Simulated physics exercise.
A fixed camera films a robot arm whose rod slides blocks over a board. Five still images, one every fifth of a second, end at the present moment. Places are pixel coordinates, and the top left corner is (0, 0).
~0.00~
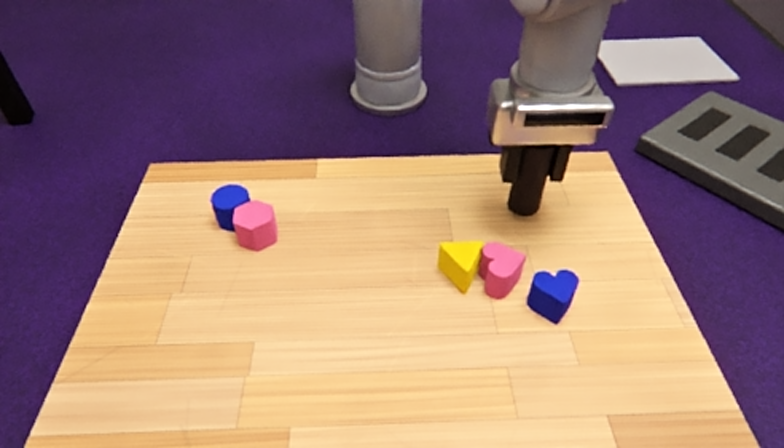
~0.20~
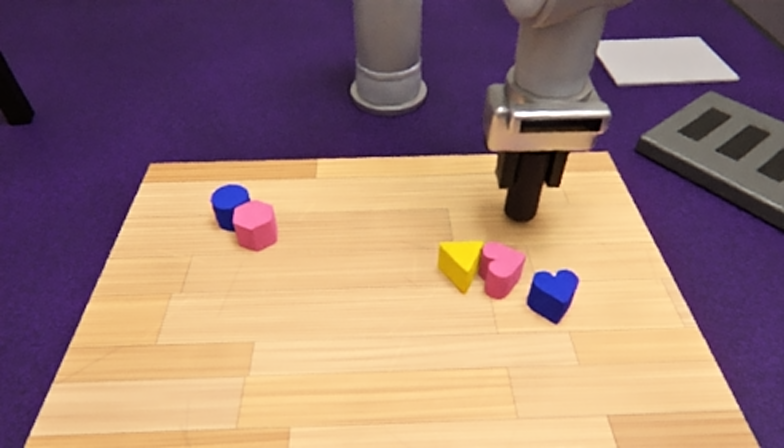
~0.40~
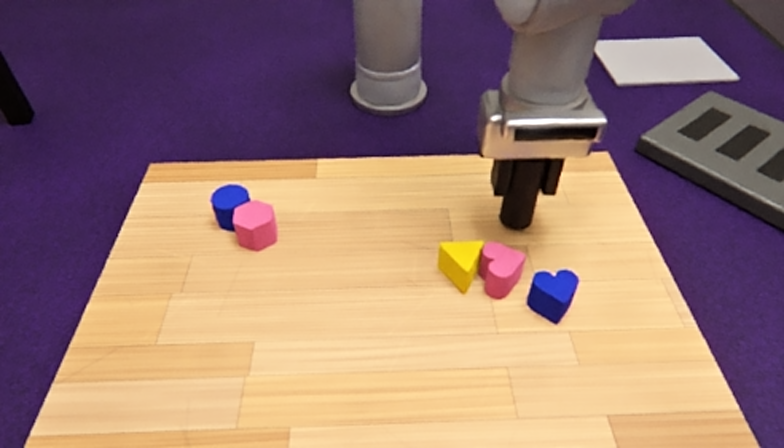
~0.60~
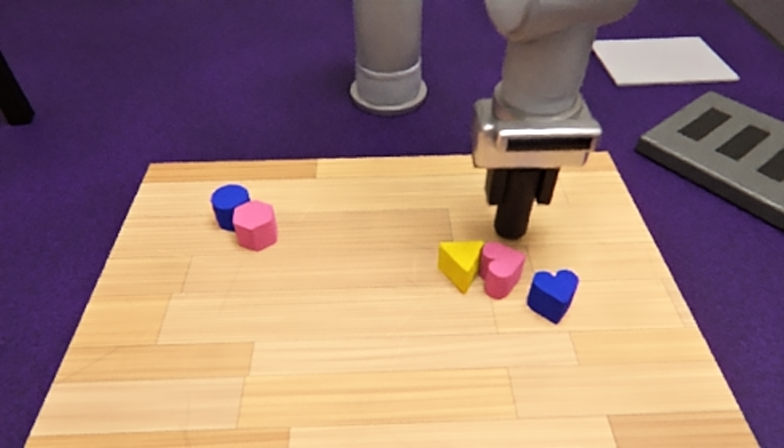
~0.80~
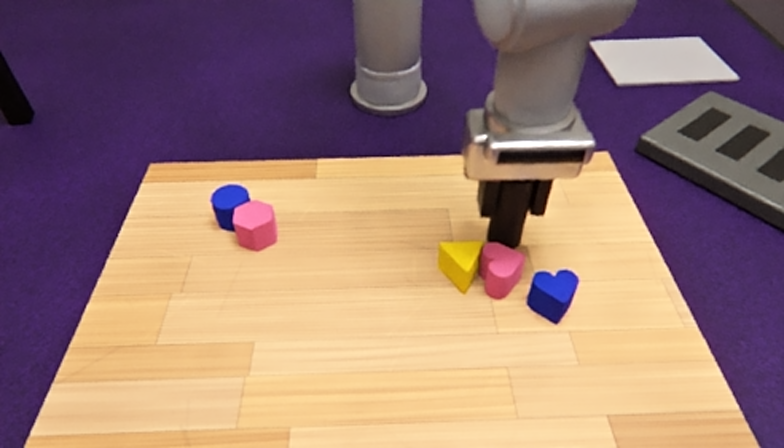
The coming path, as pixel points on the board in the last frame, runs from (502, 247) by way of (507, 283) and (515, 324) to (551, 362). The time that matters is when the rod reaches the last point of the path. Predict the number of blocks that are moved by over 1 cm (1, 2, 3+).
It shifts a single block.
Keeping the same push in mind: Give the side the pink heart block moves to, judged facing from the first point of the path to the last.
Rightward.
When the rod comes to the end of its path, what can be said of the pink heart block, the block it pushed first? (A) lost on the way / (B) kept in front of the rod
My answer is option A.
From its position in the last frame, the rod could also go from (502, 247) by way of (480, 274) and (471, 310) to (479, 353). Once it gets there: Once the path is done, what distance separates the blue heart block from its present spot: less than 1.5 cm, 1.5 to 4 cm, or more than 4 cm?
It will move less than 1.5 cm.
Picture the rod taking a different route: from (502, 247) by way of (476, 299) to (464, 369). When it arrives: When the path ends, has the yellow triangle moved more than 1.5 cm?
Yes, it checks out.
On the path given first. One third of the way, rod at (509, 276); pink heart block at (504, 288).
Two thirds of the way, rod at (518, 317); pink heart block at (503, 329); blue heart block at (561, 286), turned 15° anticlockwise.
At the end, rod at (554, 355); yellow triangle in place; pink heart block at (502, 337), turned 20° clockwise; blue heart block at (561, 286), turned 15° anticlockwise.
